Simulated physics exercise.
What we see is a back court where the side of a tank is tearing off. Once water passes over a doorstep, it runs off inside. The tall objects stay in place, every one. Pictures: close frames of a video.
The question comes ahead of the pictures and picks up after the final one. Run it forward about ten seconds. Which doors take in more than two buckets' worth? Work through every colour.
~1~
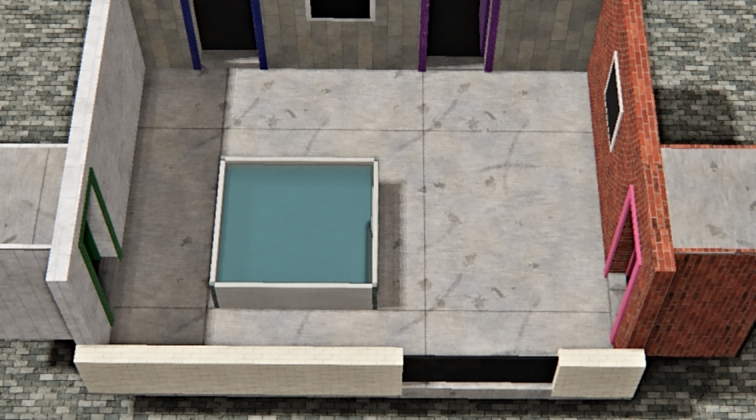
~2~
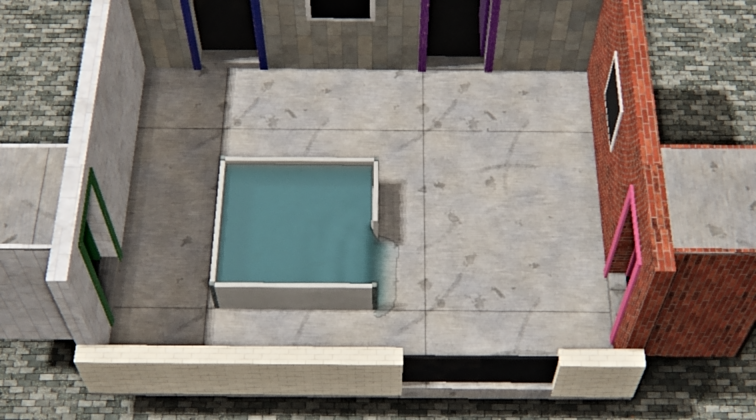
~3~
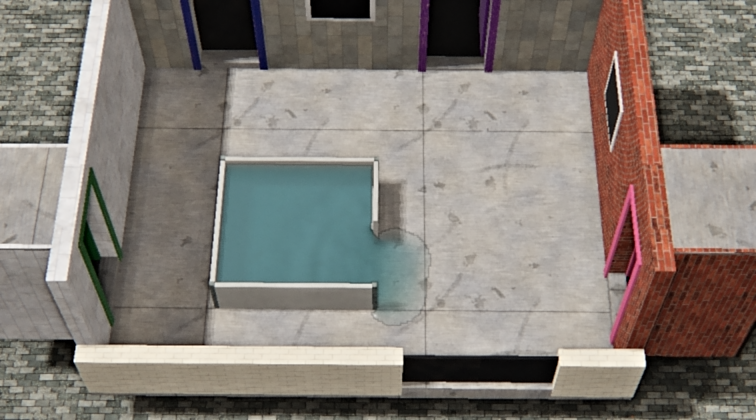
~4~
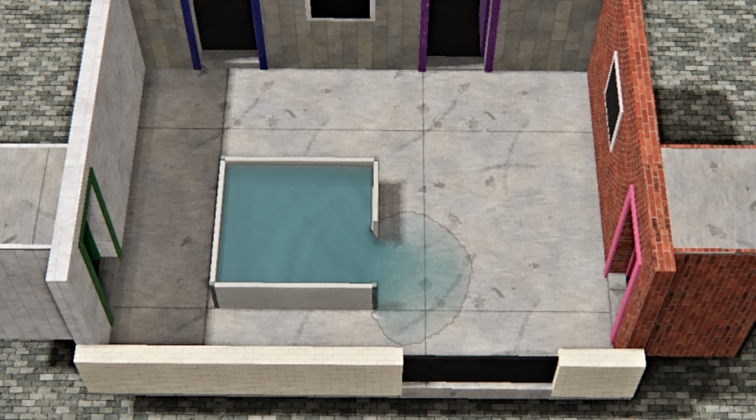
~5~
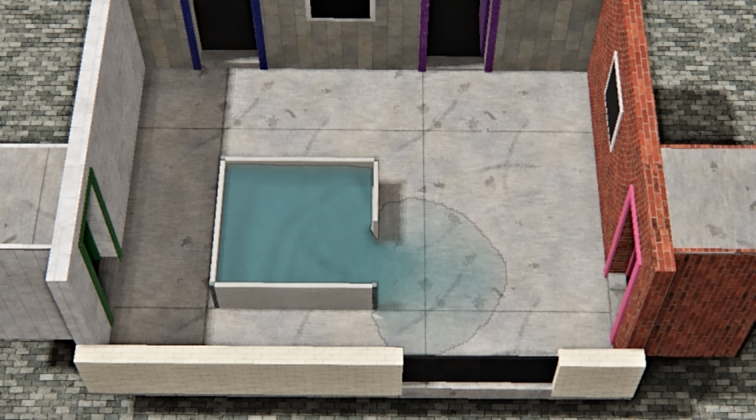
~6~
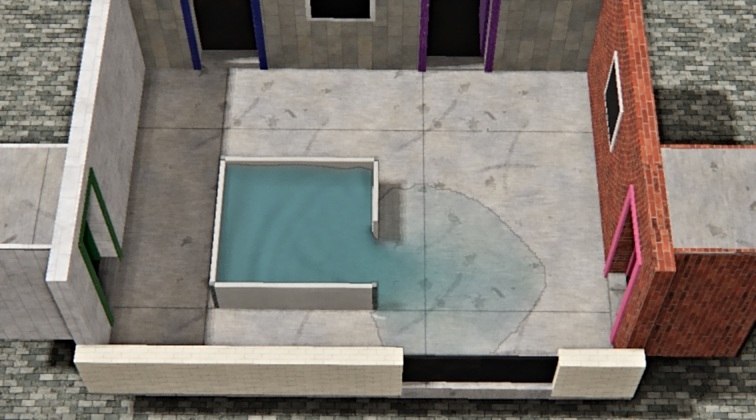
One by one: The purple door gets more than two buckets inside; the green door gets two buckets or less inside; the pink door gets more than two buckets inside; the blue door gets two buckets or less inside.
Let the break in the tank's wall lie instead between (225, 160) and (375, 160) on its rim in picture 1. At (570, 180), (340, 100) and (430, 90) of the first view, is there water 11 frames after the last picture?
The first spot is spared, the second soaked and the third soaked.
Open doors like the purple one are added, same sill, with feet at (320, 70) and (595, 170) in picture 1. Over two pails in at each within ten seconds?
Note, in sequence - door one ends up lower; door two ends up higher.
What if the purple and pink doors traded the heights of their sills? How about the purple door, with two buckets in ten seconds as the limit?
The purple door door remains short of it.
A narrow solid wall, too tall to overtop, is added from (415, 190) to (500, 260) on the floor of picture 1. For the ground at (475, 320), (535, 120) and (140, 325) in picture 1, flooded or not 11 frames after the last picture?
Results in order: Swamped / bone-dry / bone-dry.
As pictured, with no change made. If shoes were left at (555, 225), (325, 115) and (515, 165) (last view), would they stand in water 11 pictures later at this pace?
Result, in the order given: Wetted / not wetted / wetted.
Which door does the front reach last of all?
The door marked green.
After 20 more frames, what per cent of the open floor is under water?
Some 40 in a hundred.
A moment on, water covers 30 % of the floor; the purple door not reached, the green door not reached, the pink door wet at the sill, nothing in, the blue door not reached.
Next, water covers 35 % of the floor; the purple door not reached, the green door not reached, the pink door over two buckets in, the blue door not reached.
Then, water covers 40 % of the floor; the purple door not reached, the green door not reached, the pink door far over two buckets in, the blue door not reached.
Later, water covers 60 % of the floor; the purple door under two buckets in, the green door not reached, the pink door far over two buckets in, the blue door wet at the sill, nothing in.
In the end, water covers 95 % of the floor; the purple door over two buckets in, the green door wet at the sill, nothing in, the pink door far over two buckets in, the blue door wet at the sill, nothing in.
